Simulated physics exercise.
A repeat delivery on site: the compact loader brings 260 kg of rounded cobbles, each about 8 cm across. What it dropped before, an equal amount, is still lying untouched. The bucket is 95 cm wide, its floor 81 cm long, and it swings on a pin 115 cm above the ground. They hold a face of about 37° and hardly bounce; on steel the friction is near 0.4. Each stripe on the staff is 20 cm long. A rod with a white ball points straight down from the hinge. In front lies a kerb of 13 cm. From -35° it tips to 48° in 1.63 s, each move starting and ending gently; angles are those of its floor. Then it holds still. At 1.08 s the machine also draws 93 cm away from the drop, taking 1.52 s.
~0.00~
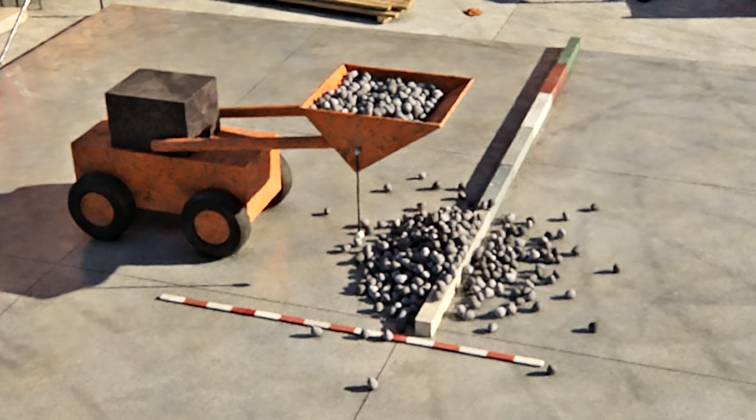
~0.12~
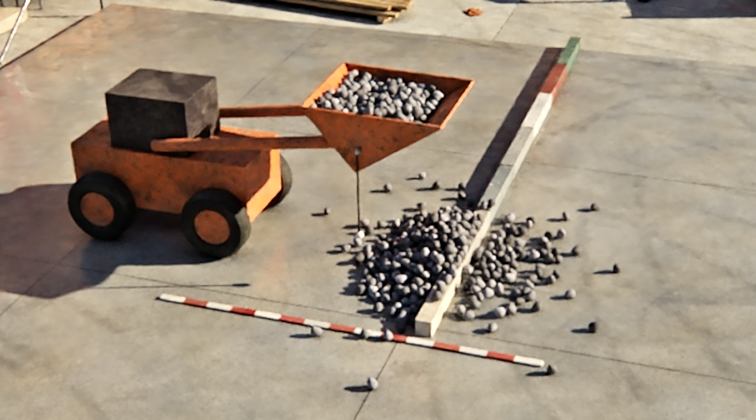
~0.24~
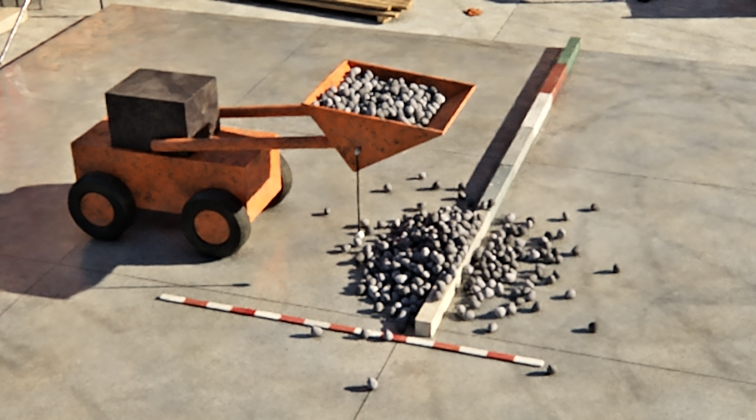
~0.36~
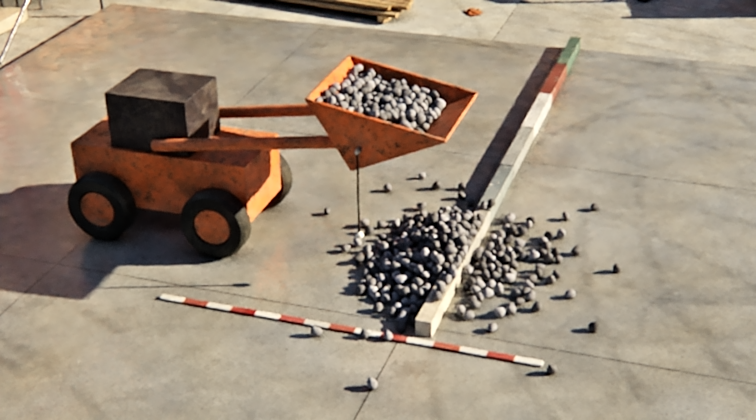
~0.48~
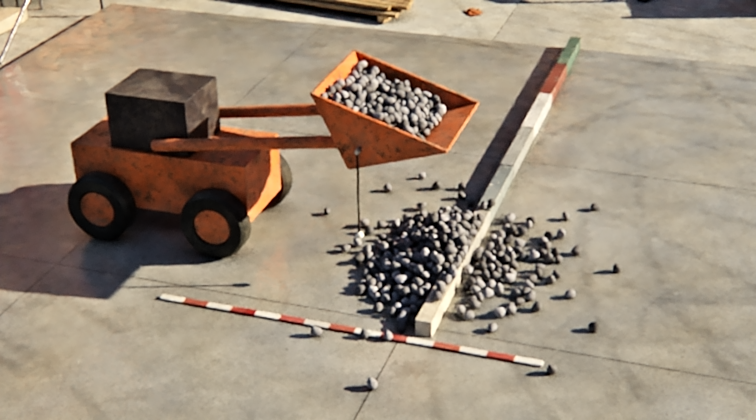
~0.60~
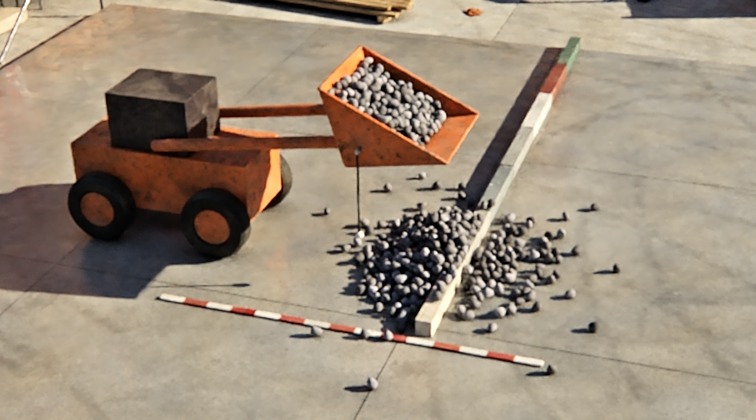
On a sunlit concrete yard, an orange loader with a dark block on top holds a bucket of grey stones above a heap lying around a long kerb, and the bucket gradually tilts its front edge downward.
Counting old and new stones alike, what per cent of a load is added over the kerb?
Some 30 per cent is added.
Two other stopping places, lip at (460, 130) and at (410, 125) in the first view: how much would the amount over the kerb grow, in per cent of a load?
First some 50, then 5 per cent.
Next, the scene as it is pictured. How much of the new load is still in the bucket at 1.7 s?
About 0 per cent.
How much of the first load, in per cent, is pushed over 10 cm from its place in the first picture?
Roughly 15 per cent of them.
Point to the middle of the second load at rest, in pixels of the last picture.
Near (426, 250).
After 1.2 s the floor is at 35°; in per cent of one load, 94 in the bucket, 87 on this side of the kerb, 19 over the kerb; the foremost stones are at (577, 281).
After 1.7 s the floor is at 48°; in per cent of one load, 1 in the bucket, 157 on this side of the kerb, 42 over the kerb; the foremost stones are at (577, 281).
After 3.0 s the floor is at 48°; in per cent of one load, 0 in the bucket, 151 on this side of the kerb, 49 over the kerb; the foremost stones are at (585, 311).
After 5.5 s the floor is at 48°; in per cent of one load, 0 in the bucket, 151 on this side of the kerb, 49 over the kerb; the foremost stones are at (585, 311). Net gain over the kerb, 30.
